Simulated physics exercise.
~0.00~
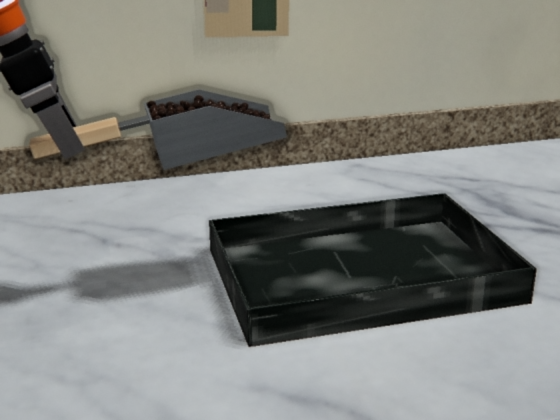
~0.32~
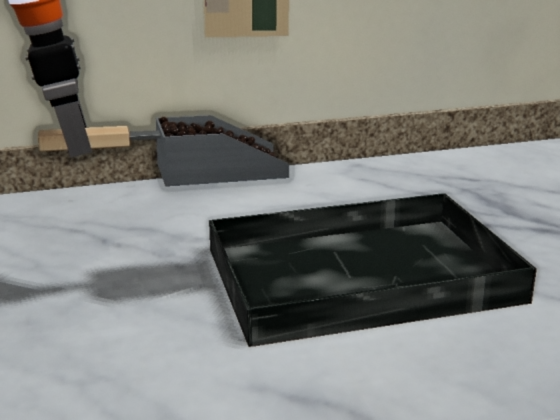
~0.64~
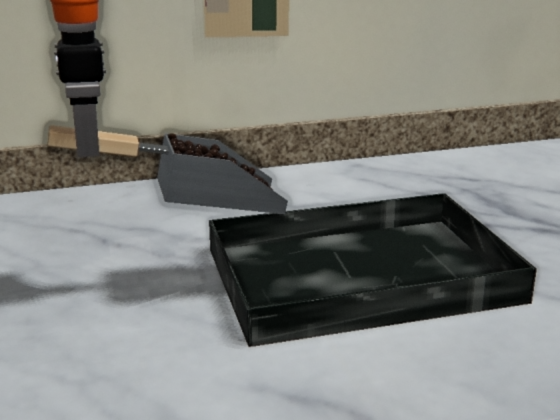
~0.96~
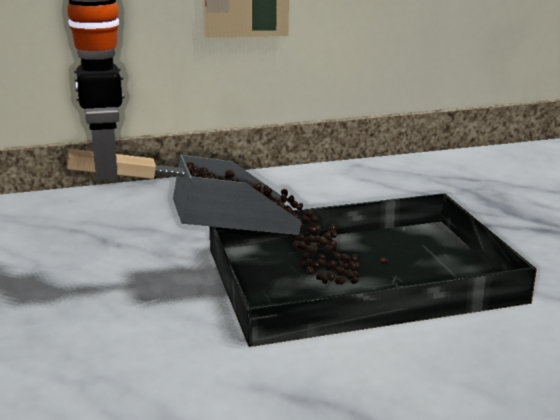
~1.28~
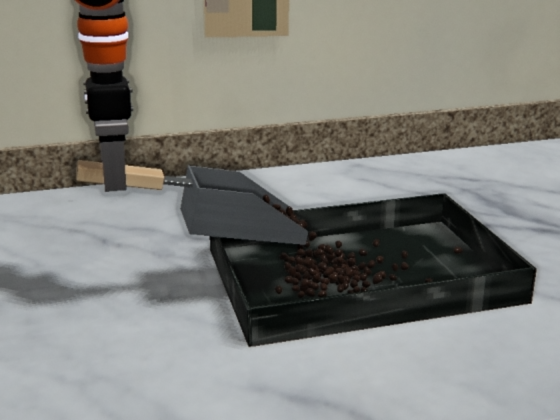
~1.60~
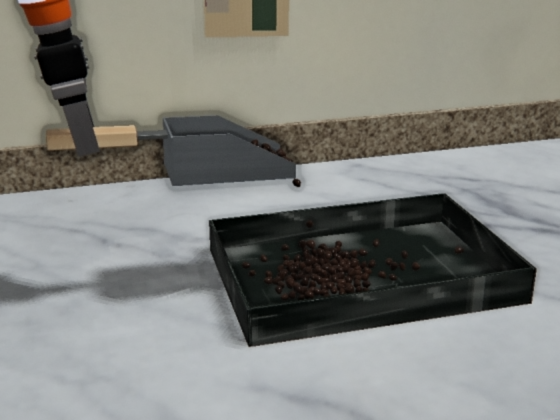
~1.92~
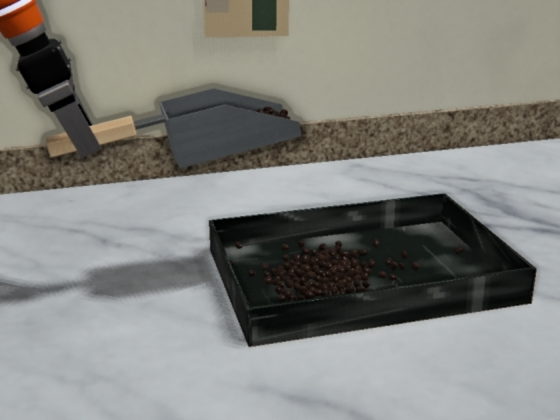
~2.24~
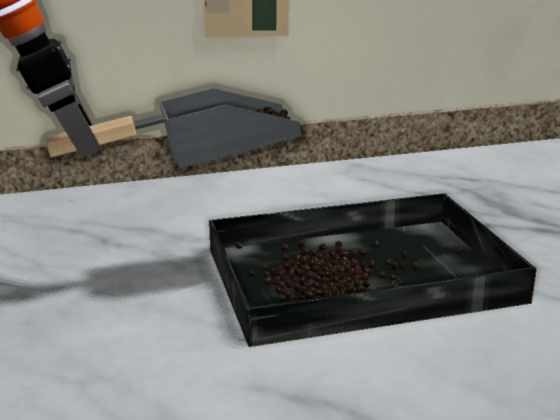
On a marble counter, a robot arm tips a grey scoop, spilling dark beans into a black tray, then lifts it back, leaving some beans aboard.
